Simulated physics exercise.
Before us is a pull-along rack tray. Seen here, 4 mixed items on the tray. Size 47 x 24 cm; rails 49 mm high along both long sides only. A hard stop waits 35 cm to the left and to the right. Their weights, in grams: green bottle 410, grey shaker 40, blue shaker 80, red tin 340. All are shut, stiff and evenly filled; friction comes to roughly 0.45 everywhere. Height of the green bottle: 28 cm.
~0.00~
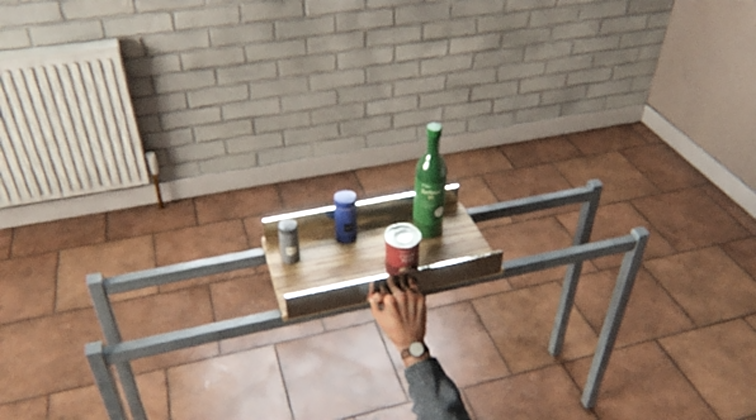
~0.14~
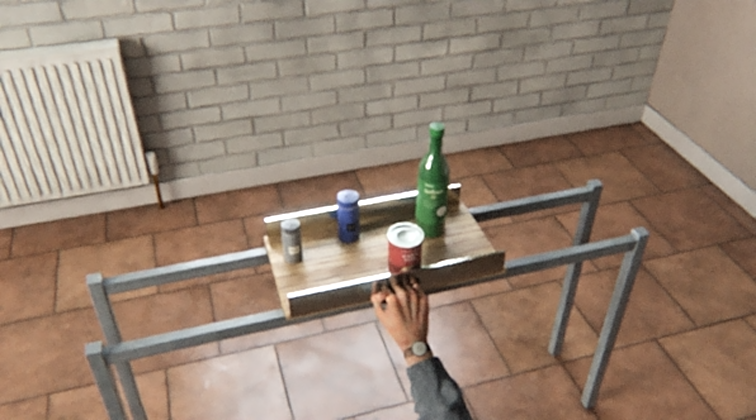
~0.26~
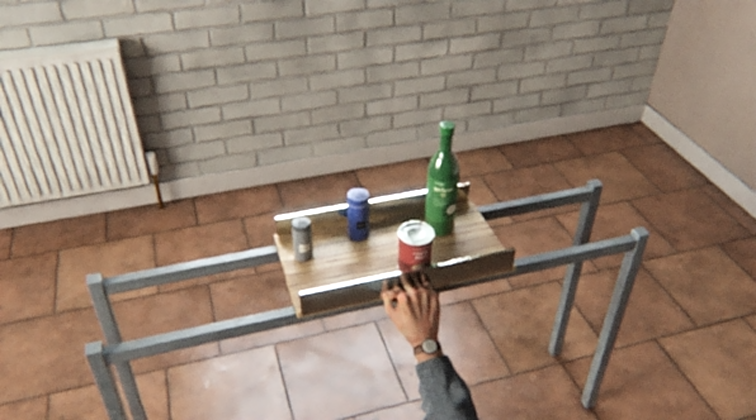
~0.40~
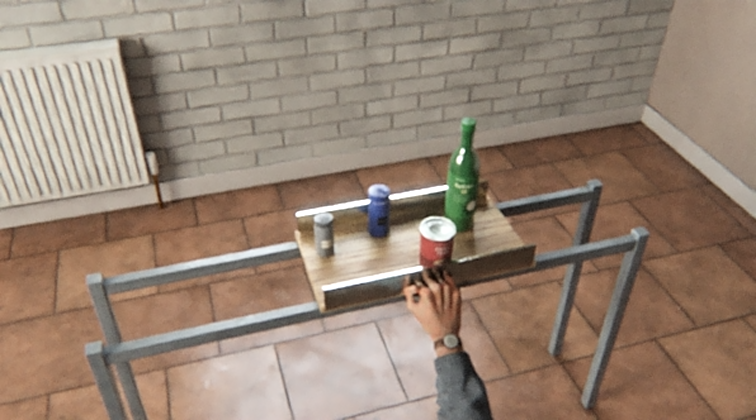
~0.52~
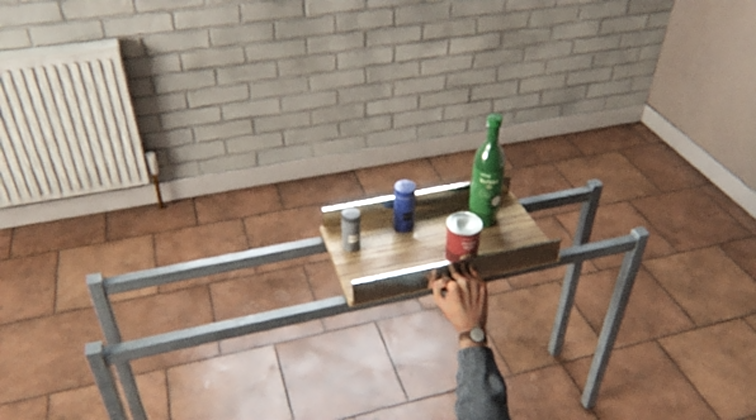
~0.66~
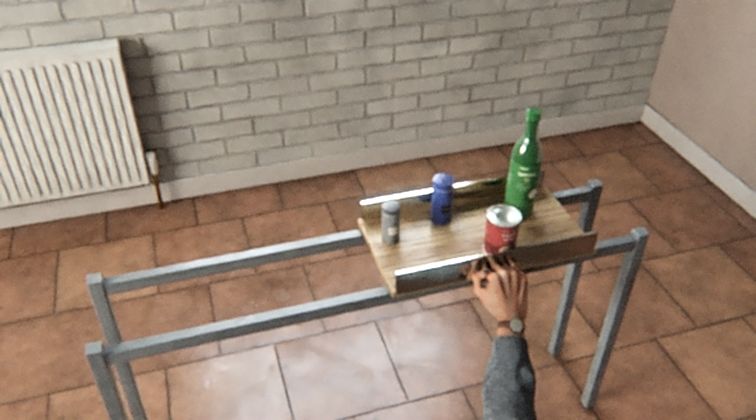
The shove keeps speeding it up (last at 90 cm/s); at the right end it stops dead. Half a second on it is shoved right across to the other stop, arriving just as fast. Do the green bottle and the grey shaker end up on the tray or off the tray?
The green bottle leaves the tray, the grey shaker keeps to its tray.
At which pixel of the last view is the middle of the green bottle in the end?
Around (611, 346).
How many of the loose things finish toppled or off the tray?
In all, 3.
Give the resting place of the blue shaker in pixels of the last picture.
At about (216, 253).
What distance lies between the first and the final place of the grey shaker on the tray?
Some 5 cm.
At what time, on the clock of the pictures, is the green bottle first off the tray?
Near 1.0 s.
Around 1.06 s, tray moved 35 cm right; green bottle now off the tray; grey shaker on its side near (488, 213); blue shaker at 52° to upright.
Around 1.86 s, tray moved 26 cm right; grey shaker on its side near (454, 219); blue shaker on its side; red tin shifted 8 cm.
Around 2.76 s, tray moved 26 cm left; grey shaker on its side near (225, 264); blue shaker on its side; red tin shifted 8 cm.
Finally (3.4 s), off the tray, green bottle; on their side or leaning hard on the tray, grey shaker and blue shaker; the last one still in place (within 5 cm). In the last view, green bottle near (611, 346), grey shaker near (143, 279).
